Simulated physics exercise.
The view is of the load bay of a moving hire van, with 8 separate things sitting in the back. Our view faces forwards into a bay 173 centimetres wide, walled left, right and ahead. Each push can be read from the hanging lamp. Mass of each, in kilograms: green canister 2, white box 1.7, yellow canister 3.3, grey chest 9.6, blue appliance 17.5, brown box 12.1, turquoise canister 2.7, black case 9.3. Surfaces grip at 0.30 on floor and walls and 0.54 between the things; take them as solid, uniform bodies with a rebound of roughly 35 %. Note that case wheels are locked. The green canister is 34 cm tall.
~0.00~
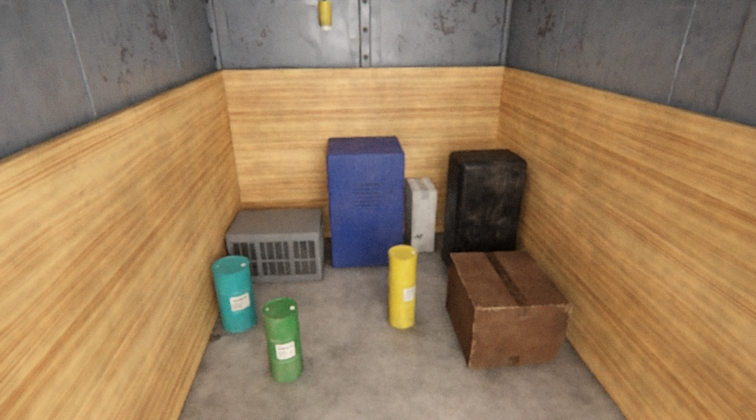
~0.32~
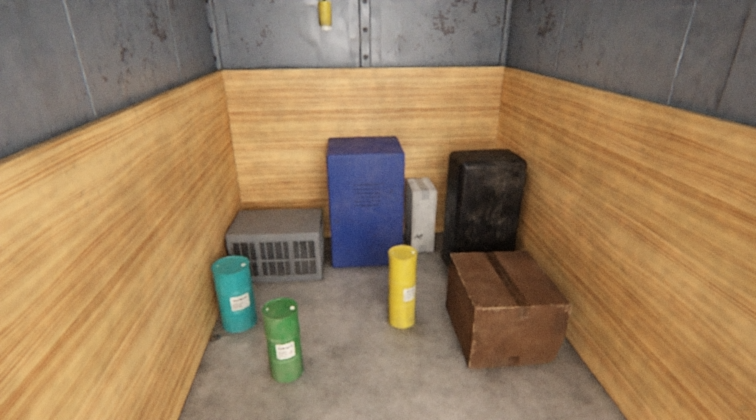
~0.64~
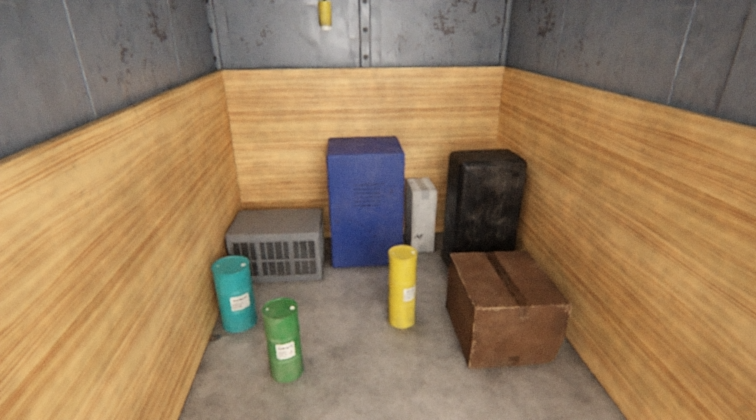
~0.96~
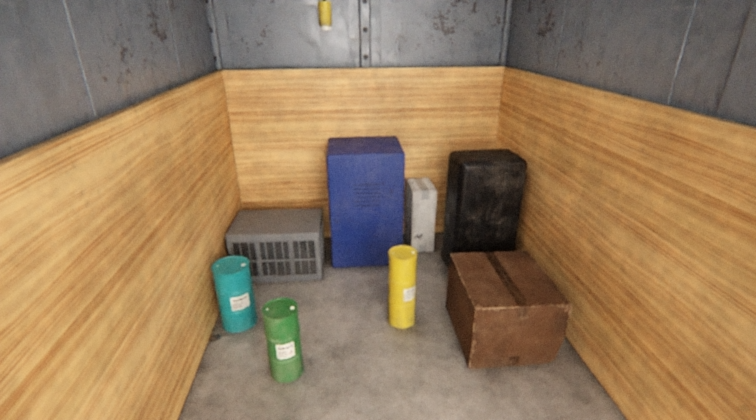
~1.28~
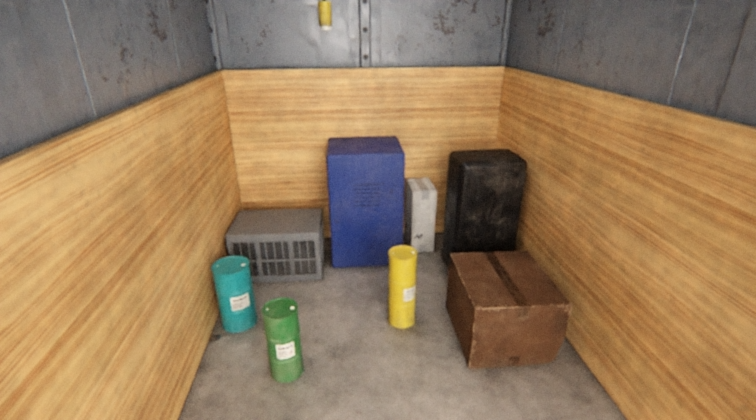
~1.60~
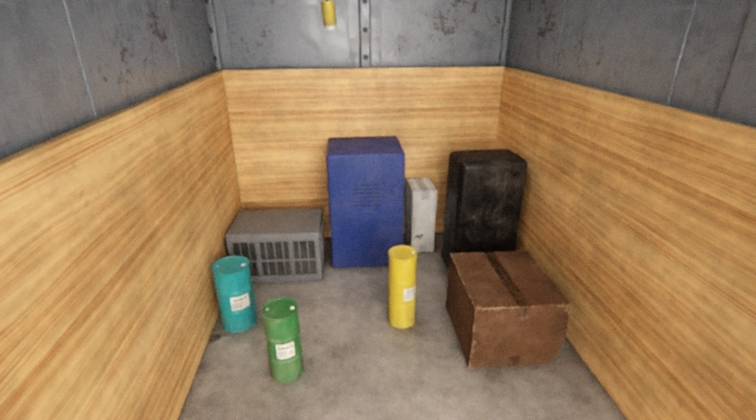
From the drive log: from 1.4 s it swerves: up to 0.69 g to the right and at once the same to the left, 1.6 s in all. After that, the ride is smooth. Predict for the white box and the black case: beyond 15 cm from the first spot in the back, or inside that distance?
White box - inside, black case - beyond.
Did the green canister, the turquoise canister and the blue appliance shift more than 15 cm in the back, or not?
Note: Green canister is left in place. Turquoise canister is left in place. Blue appliance is left in place.
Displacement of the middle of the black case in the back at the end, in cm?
About 34 cm.
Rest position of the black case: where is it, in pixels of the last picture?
End position: Roughly (427, 217).
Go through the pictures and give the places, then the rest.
In the first frame, smooth; white box (420, 215); black case (481, 214).
In the second frame, load feels 0.14 g jolt; grey chest (280, 244); blue appliance (365, 201).
In the third frame, smooth; brown box (501, 305); turquoise canister (235, 294).
In the fourth frame, smooth; green canister (284, 340); yellow canister (402, 287).
In the fifth frame, smooth; grey chest (280, 244); blue appliance (365, 201).
In the sixth frame, load feels 0.34 g right; white box (420, 215); black case (481, 213).
Around 2.20 s, smooth; white box shifted 34 cm near (468, 213); black case shifted 4 cm near (488, 214); green canister shifted 34 cm.
Around 2.80 s, load feels 0.35 g left; white box shifted 20 cm near (449, 213); black case shifted 15 cm near (457, 215); turquoise canister shifted 20 cm.
Finally (4.1 s), on their side or leaning hard in the back, yellow canister; not toppled but over 15 cm from the start, brown box and black case; the other 5 still in place (within 15 cm). In the last view, white box near (412, 215), black case near (427, 217).
